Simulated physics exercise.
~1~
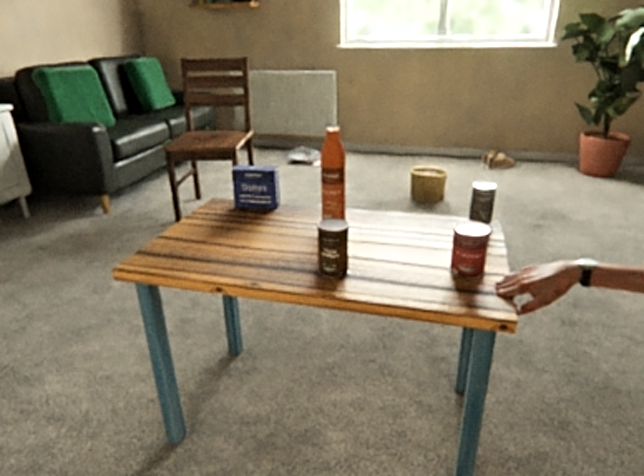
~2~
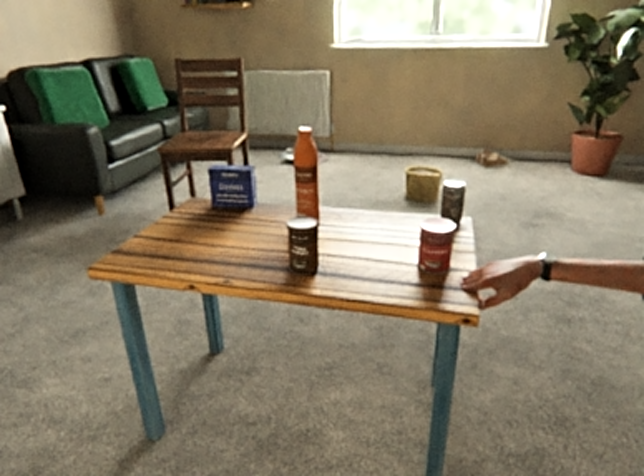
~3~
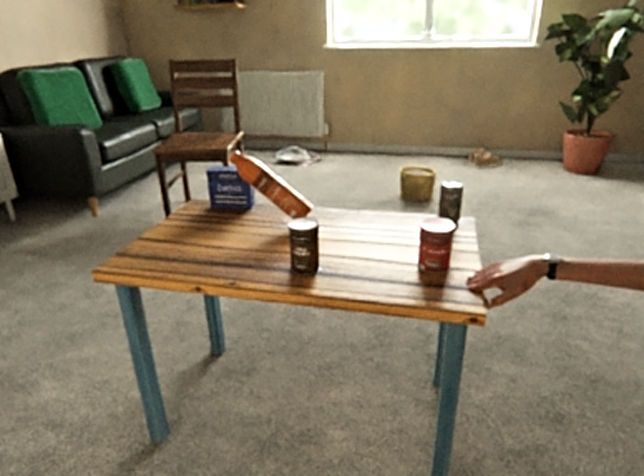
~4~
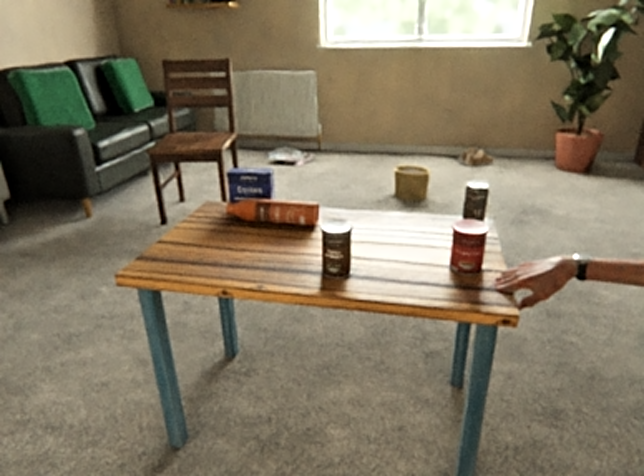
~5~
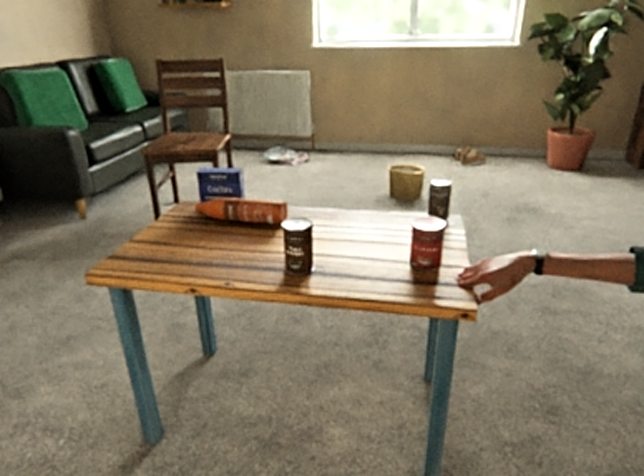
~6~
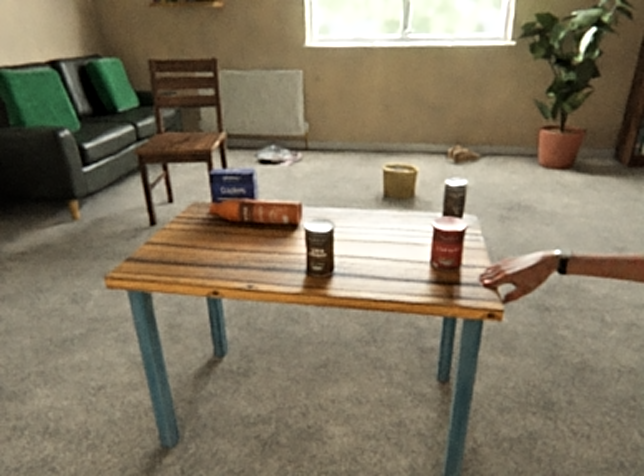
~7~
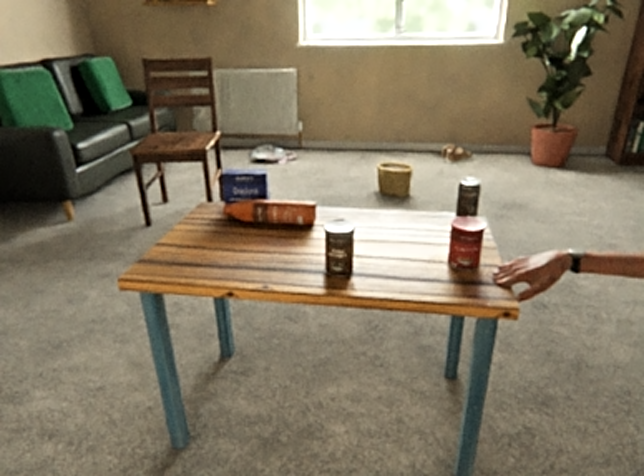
In this clip, a hand at the right edge of a wooden table shifts it left and right as an orange bottle topples to the left and comes to rest on its side near a blue packet, while the red tin, brown tin and grey can stay upright.
